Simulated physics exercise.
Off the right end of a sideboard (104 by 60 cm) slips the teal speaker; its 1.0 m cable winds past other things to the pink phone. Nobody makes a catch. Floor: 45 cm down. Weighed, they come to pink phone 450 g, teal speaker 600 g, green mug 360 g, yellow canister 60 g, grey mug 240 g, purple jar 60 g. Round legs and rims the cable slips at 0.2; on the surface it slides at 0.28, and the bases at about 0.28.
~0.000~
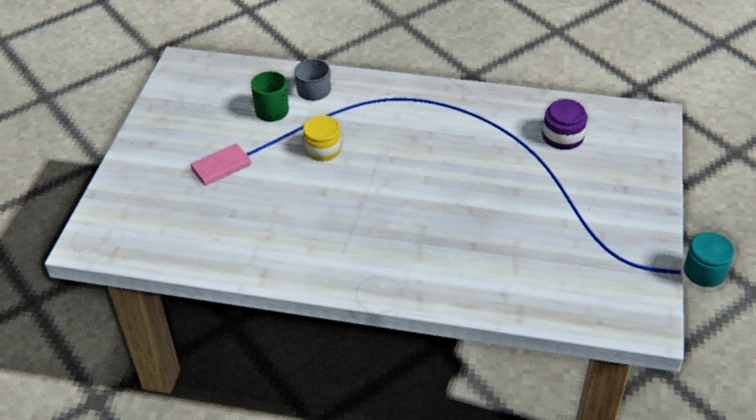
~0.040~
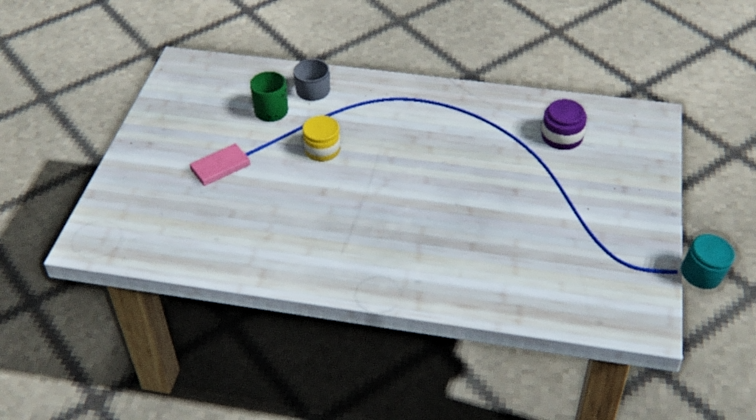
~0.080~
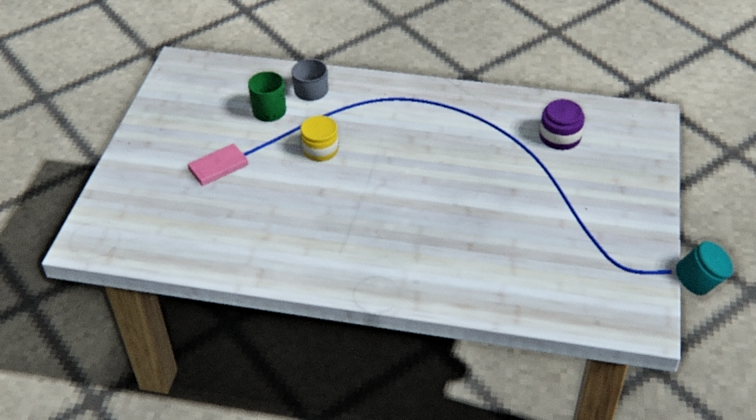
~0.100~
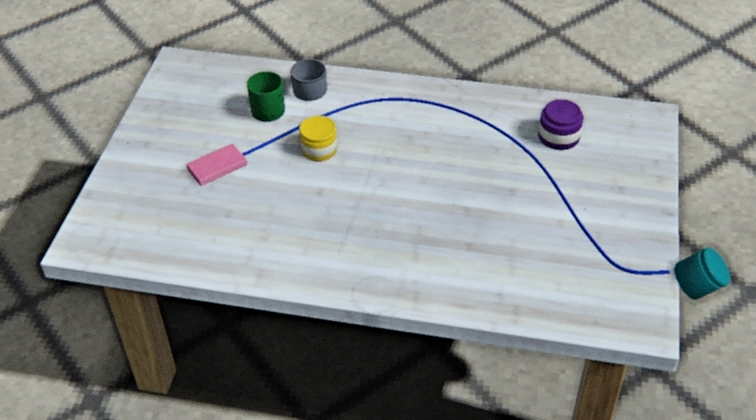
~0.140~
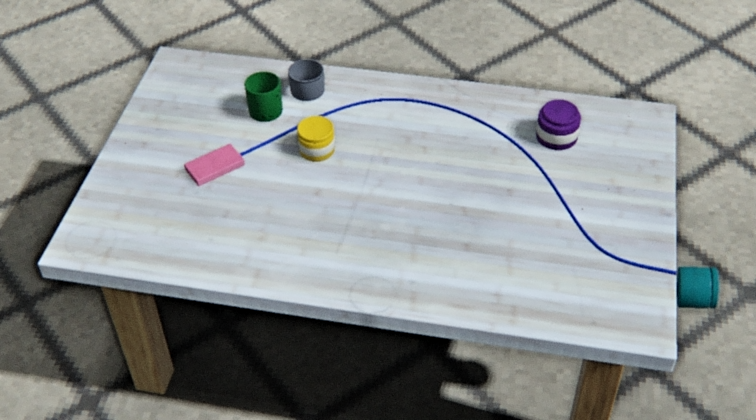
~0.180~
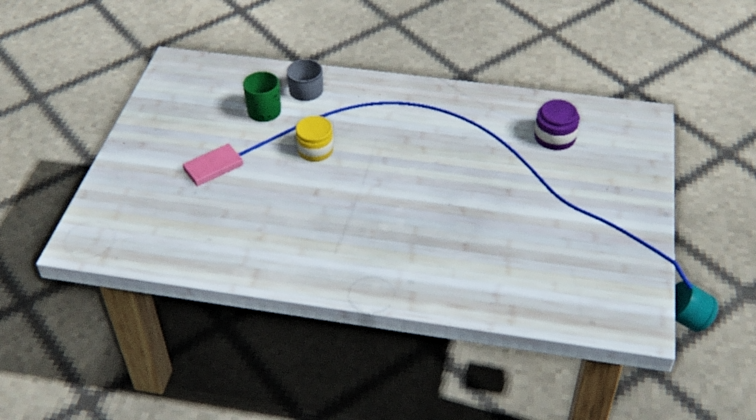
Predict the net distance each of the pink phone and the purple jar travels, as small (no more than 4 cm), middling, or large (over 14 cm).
Prediction: The pink phone large, the purple jar small.
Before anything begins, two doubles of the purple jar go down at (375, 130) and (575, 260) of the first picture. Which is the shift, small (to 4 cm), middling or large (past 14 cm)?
Result, in order: Major / minor.
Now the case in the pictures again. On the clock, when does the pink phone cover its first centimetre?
Pink phone at 0.32 s on the clock.
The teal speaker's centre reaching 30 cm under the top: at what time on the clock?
At 0.32 s.
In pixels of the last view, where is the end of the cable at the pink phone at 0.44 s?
Somewhere around (318, 195) in the final picture.
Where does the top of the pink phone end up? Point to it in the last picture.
You'll find it ending up somewhere near (518, 203).
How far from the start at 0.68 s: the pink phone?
The pink phone is 45 cm out of place.
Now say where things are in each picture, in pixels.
In the first frame, pink phone (220, 161); purple jar (567, 110); cable runs through (622, 260) (560, 186) (489, 122) (388, 100) (297, 130).
In the second frame, teal speaker (712, 249); cable runs through (619, 261) (488, 122) (297, 130).
In the third frame, teal speaker (705, 268); cable runs through (614, 262) (486, 122) (295, 130).
In the fourth frame, teal speaker (702, 274); cable runs through (612, 263) (485, 122) (293, 130).
In the fifth frame, teal speaker (697, 288); cable runs through (617, 258) (483, 123) (291, 130).
In the sixth frame, pink phone (213, 161); purple jar (559, 111); cable runs through (651, 248) (555, 194) (483, 128) (382, 103) (290, 130).
By 0.4 s, the cable's tail end at (318, 195); pink phone 17 cm off its start, yellow canister on its side, 36 cm off its start, teal speaker over the edge.
By 0.7 s, the cable's tail end at (443, 218); pink phone 44 cm off its start, yellow canister over the edge, teal speaker over the edge.
By 0.9 s, the cable's tail end at (494, 220); pink phone 55 cm off its start at (518, 202), yellow canister over the edge, teal speaker over the edge.
By 1.2 s, the cable's tail end at (494, 220); pink phone 55 cm off its start, yellow canister over the edge, teal speaker over the edge.
By 2.4 s, the cable's tail end at (494, 220); pink phone 55 cm off its start at (518, 203), purple jar 0 cm off its start at (559, 111), yellow canister over the edge, teal speaker over the edge.
